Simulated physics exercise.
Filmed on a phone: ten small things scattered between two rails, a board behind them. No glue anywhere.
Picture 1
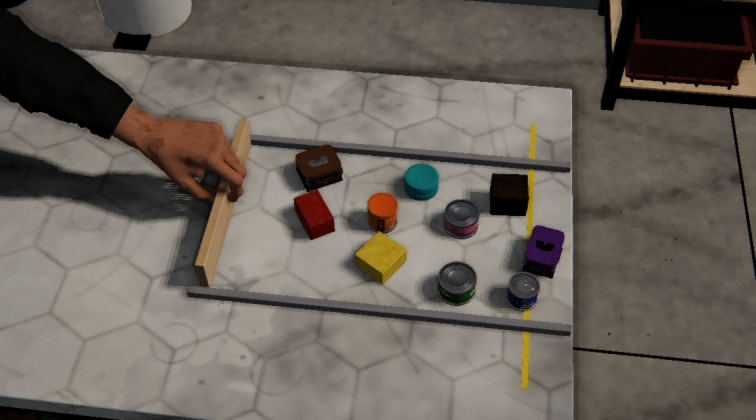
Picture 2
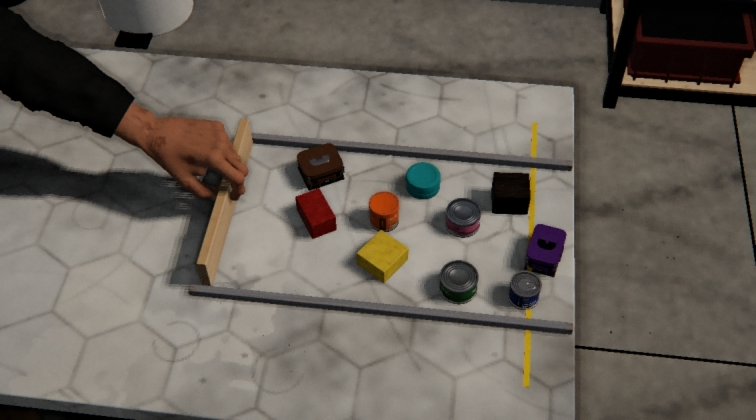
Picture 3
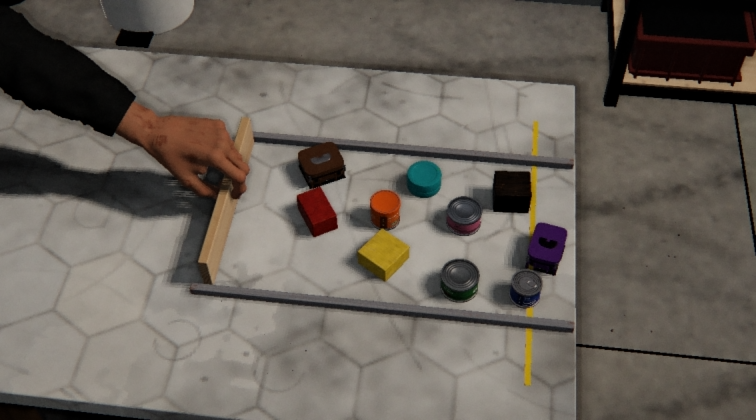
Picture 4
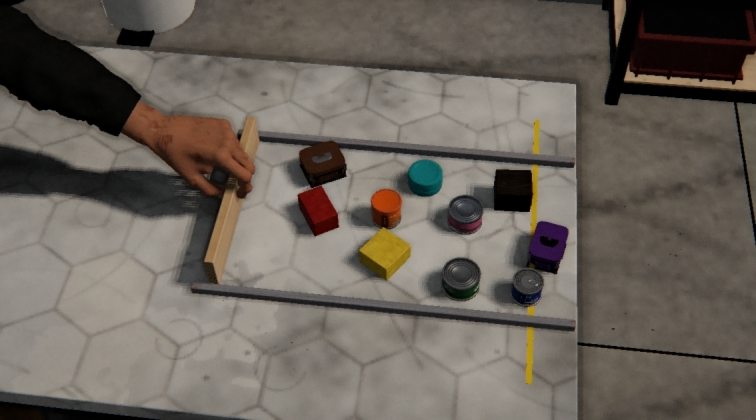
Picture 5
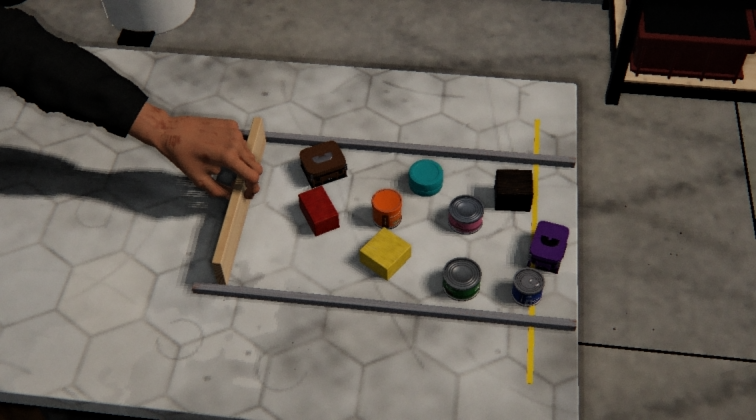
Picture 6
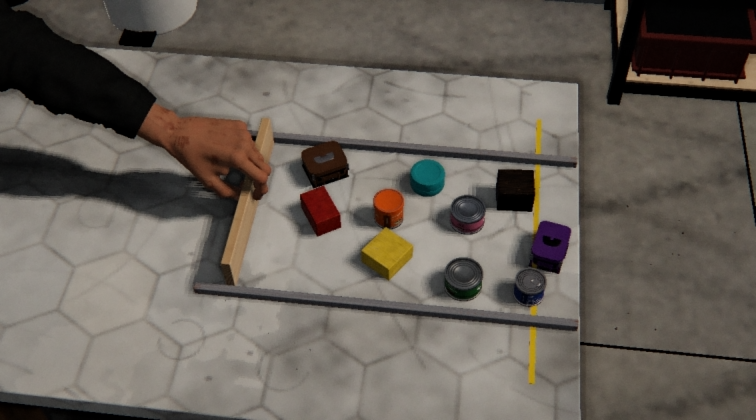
A hand sliding a wooden board slightly right between two rails, with ten small colourful objects scattered ahead staying in place.
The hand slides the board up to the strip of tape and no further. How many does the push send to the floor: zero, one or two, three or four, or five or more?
Outcome: The number that fall off is five or more.
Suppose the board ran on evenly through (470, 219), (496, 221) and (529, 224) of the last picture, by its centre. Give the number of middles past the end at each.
In that order 0, 2 and 6.
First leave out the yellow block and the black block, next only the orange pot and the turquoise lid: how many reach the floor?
The counts: 3 and 5.
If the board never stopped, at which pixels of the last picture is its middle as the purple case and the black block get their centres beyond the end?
About (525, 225), and (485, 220) for the other.
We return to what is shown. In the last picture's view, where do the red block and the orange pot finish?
The red block stops around (550, 236); the orange pot around (580, 229).
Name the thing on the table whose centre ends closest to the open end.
Foremost is the orange pot.
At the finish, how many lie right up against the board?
3 of them.
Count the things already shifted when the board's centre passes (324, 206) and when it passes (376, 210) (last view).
First 2, then 5.
A little later, none off yet; purple case at rest near (550, 247); blue pot at rest near (530, 287); black block at rest near (515, 190).
Next, none off yet; purple case at rest near (550, 247); blue pot at rest near (530, 287); black block shifted a little near (534, 193).
When it is over, the number that fall off is five or more; down, turquoise lid, pink pot, green pot, black block, blue pot and purple case.
